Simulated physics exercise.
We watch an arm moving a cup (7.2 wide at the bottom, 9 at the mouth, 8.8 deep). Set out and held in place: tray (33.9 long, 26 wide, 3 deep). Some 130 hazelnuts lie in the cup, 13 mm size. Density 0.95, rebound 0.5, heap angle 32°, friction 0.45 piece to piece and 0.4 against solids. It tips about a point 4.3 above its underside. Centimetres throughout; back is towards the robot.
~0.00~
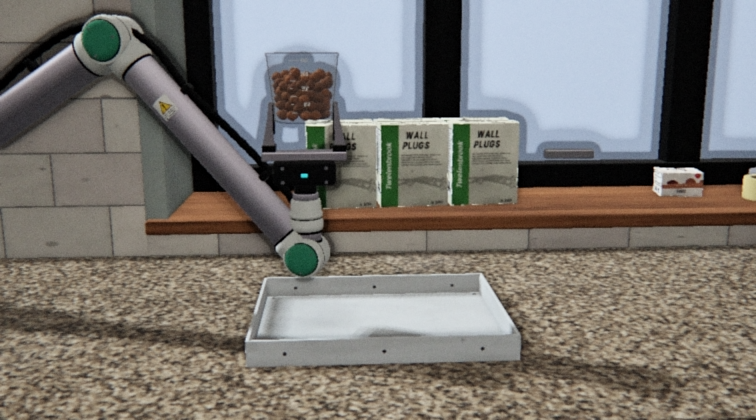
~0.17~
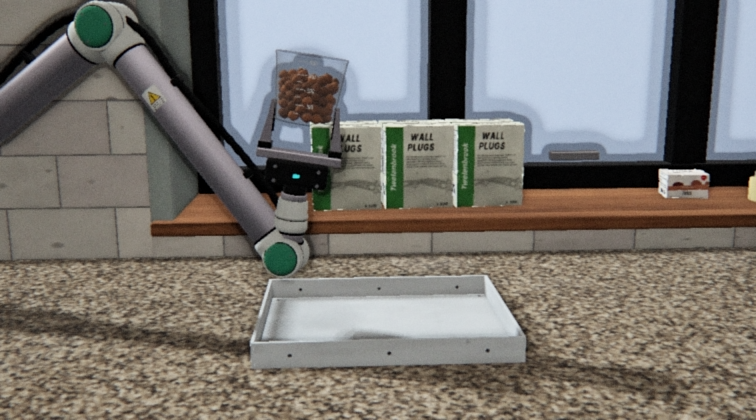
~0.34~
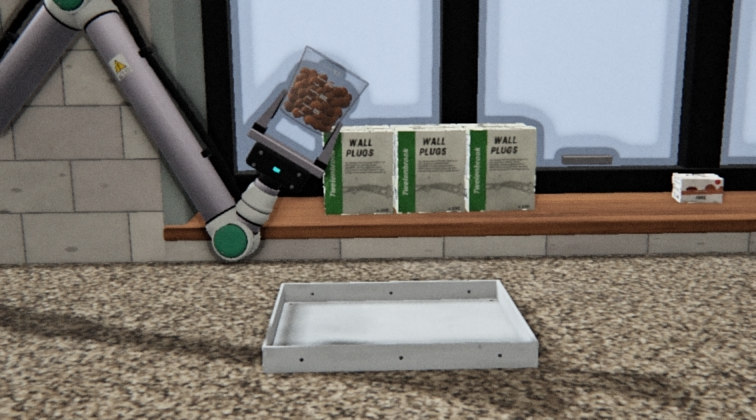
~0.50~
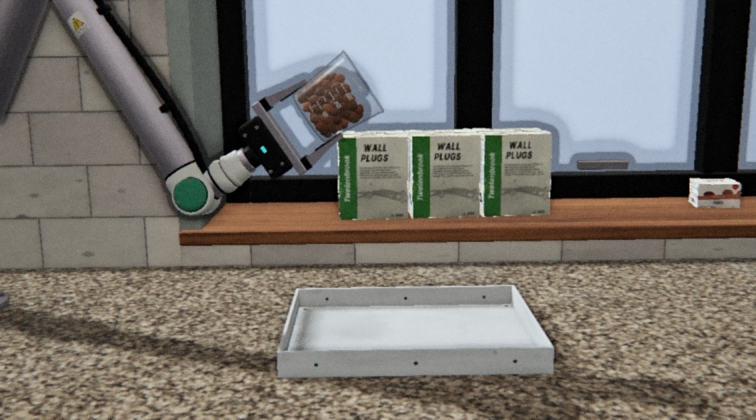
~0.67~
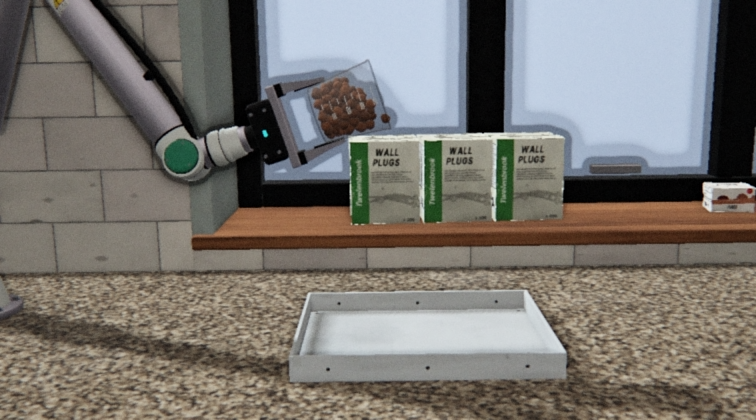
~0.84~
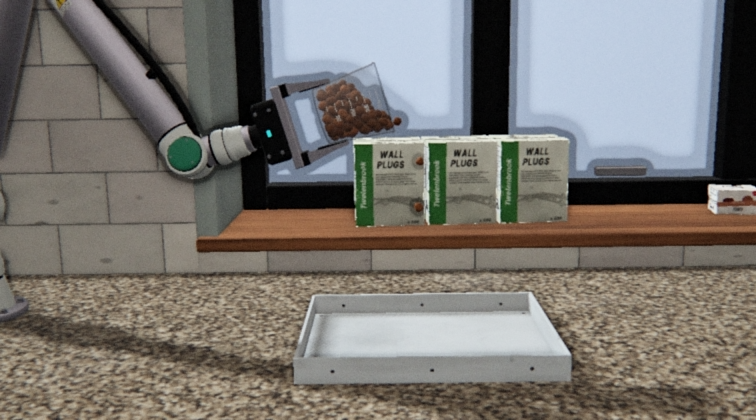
Above a speckled counter with a white tray, a robot arm tilting a clear cup of hazelnuts rightward, a couple dropping out.
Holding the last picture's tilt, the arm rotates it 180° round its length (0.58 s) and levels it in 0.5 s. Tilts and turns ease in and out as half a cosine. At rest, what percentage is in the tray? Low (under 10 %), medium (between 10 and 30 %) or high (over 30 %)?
Share in the tray: Medium (between 10 and 30 %).
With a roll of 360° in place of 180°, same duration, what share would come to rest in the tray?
In that case some 15 per cent.
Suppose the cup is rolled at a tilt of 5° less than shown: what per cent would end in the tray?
It would be near 5 per cent.
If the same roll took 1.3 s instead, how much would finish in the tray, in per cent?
In that case some 25 per cent.
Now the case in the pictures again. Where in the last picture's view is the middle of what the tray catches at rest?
Near (471, 334).
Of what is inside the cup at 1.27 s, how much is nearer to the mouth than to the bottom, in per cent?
Roughly 40 per cent.
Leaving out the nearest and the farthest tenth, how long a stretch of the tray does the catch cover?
Some 18 cm.
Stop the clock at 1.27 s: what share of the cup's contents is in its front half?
Roughly 35 per cent.
After 1.27 s, tipped 74°, highest piece 37 above the table; 123 in the cup, 4 in the tray, 6 in flight or on a rim.
After 1.70 s, tipped 29°, highest piece 36 above the table; 110 in the cup, 20 in the tray, 3 in flight or on a rim.
After 2.12 s, upright, highest piece 37 above the table; 110 in the cup, 22 in the tray, 1 in flight or on a rim.
After 2.82 s, upright, highest piece 37 above the table; 110 in the cup, 23 in the tray.
At rest, 110 in the cup, 23 in the tray. That is 17 % in the tray.
